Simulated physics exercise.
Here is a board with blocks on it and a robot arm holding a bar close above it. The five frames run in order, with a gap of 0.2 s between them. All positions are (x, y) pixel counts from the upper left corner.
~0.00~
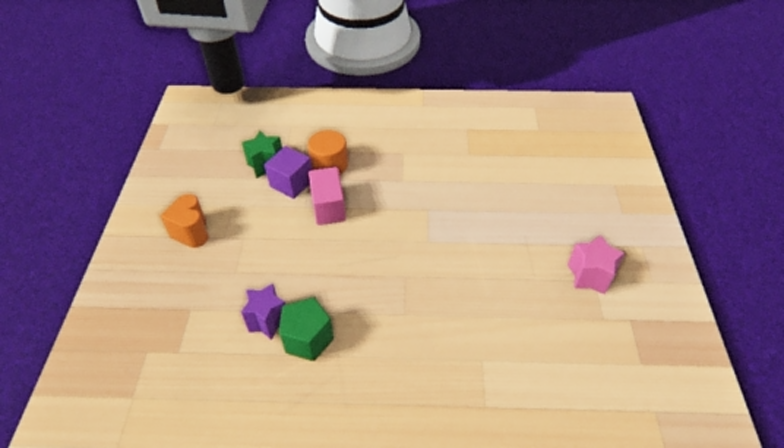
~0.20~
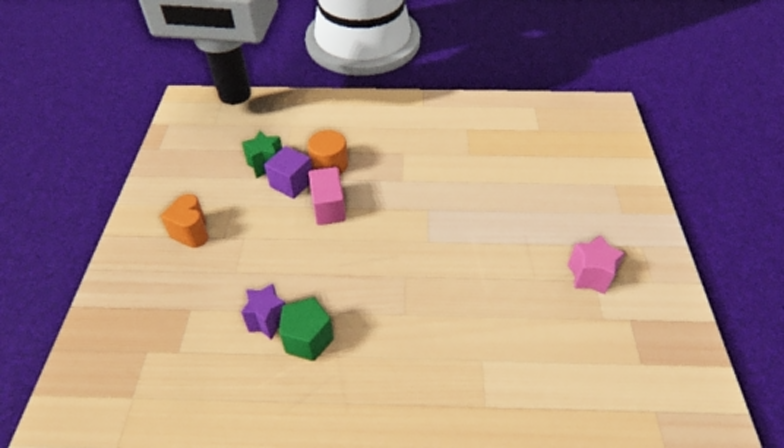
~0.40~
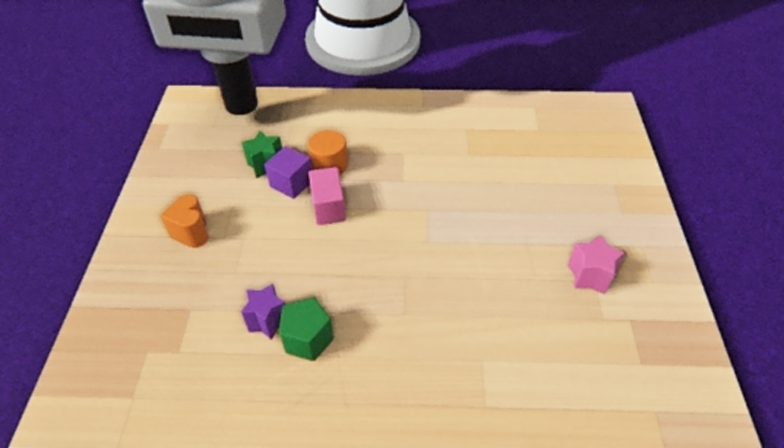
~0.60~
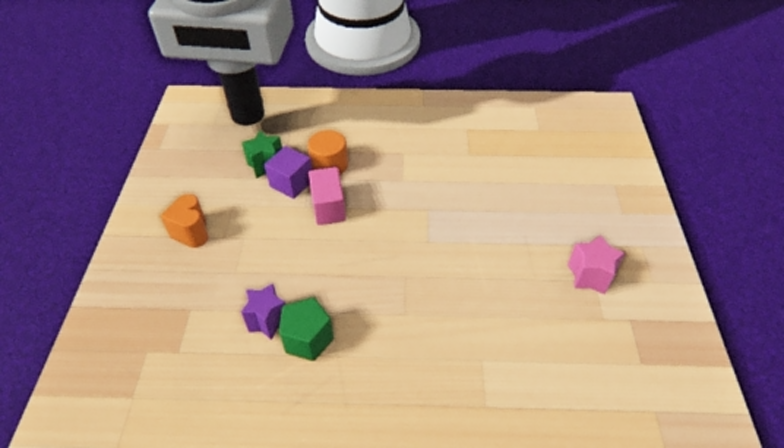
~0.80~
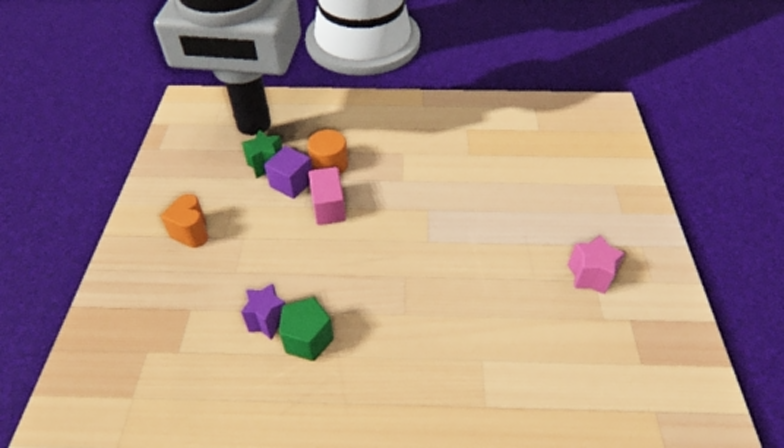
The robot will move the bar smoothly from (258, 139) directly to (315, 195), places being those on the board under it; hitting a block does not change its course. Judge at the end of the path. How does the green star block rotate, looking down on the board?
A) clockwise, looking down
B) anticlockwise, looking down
The answer is A.
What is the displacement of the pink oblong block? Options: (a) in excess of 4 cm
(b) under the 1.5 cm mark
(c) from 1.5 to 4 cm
(c)
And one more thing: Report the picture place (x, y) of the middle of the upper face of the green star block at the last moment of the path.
I'd place it at (266, 171), taking the centre of its top.
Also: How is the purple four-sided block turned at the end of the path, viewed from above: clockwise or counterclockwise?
The turn is anti-clockwise.
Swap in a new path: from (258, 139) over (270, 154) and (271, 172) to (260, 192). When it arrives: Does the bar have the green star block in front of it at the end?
That would be a yes.
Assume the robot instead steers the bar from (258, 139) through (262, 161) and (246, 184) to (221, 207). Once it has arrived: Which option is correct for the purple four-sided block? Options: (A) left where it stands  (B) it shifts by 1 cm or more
My answer is option B.
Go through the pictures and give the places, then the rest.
The first frame shows bar's lower end at (229, 85); green star block at (261, 143); purple four-sided block at (287, 161); pink oblong block at (326, 184); orange circle at (327, 142).
The second frame shows bar at (236, 96); blocks still.
The third frame shows bar at (242, 106); blocks still.
The fourth frame shows bar at (248, 116); blocks still.
The fifth frame shows bar at (254, 125); green star block at (261, 143); purple four-sided block at (287, 161); pink oblong block at (326, 184); orange circle at (327, 142).
What follows on the original path. One third of the way, bar at (274, 144); green star block at (265, 159), turned 40° clockwise; purple four-sided block at (295, 175), turned 30° anticlockwise; pink oblong block at (330, 187).
Two thirds of the way, bar at (293, 162); green star block at (265, 169), turned 95° clockwise; purple four-sided block at (292, 187), turned 70° anticlockwise; pink oblong block at (331, 188).
At the end, bar at (313, 181); green star block at (266, 171), turned 115° clockwise; purple four-sided block at (294, 199), turned 35° anticlockwise; pink oblong block at (341, 197); orange circle still.
